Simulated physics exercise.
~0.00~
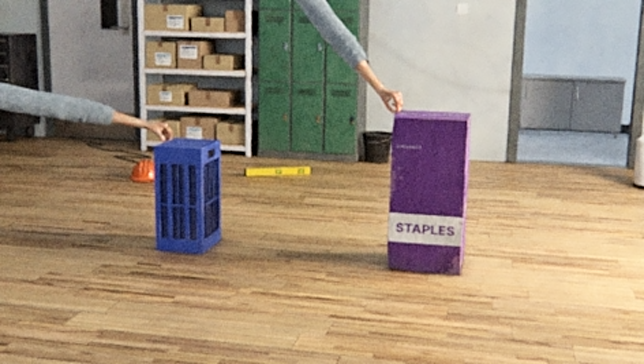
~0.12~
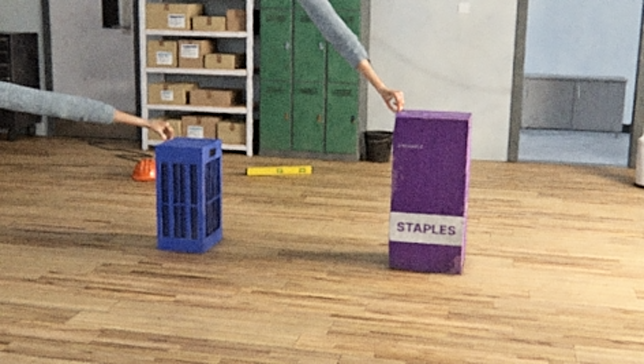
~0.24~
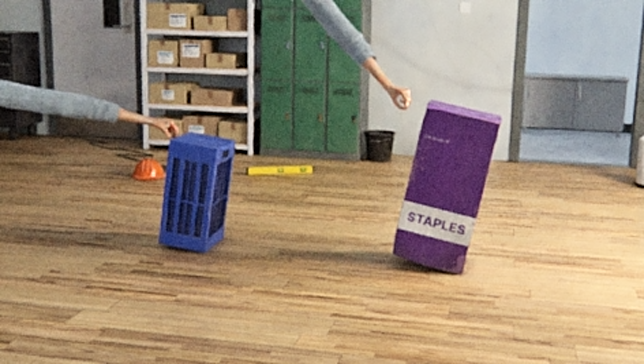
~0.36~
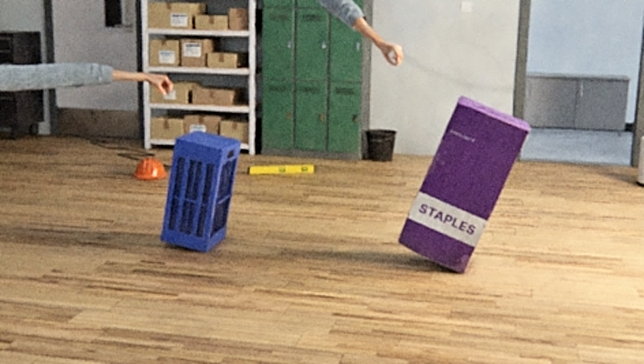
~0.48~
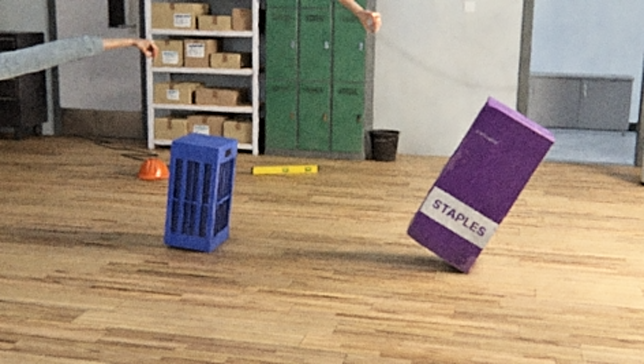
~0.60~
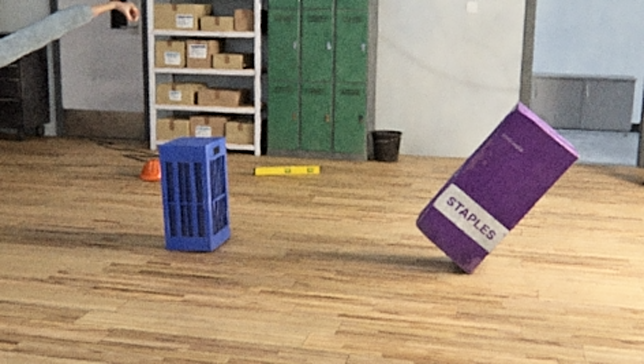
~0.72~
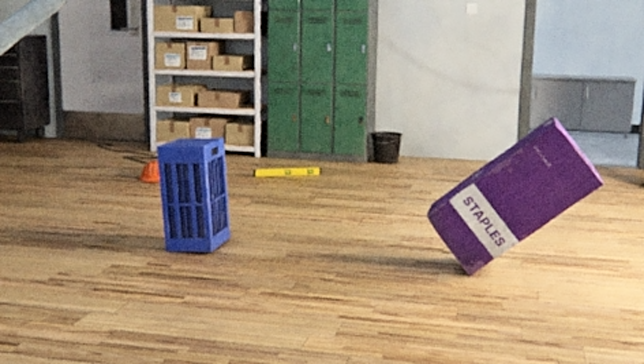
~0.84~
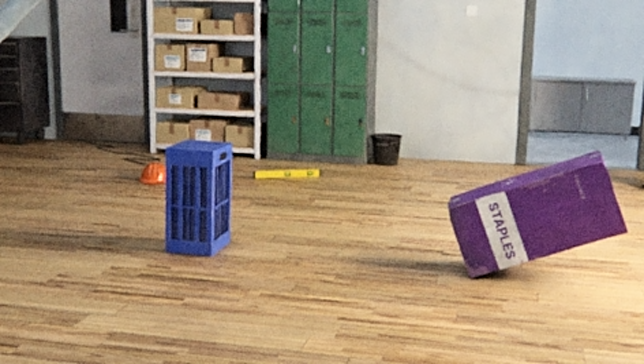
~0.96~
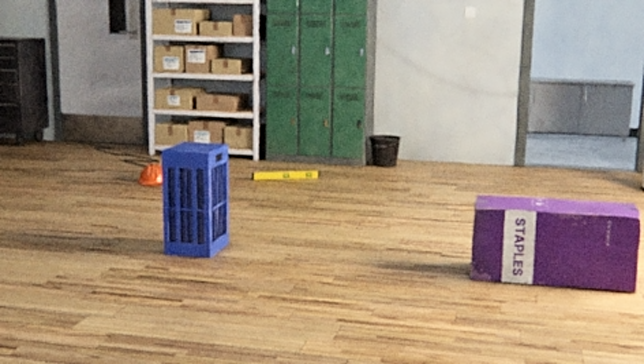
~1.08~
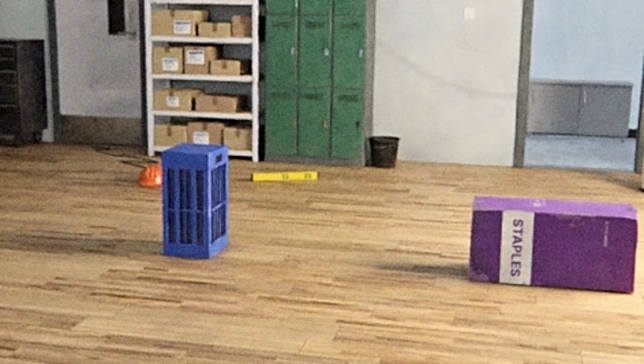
In a storage room, hands tip a blue crate that settles upright and a purple box that topples.
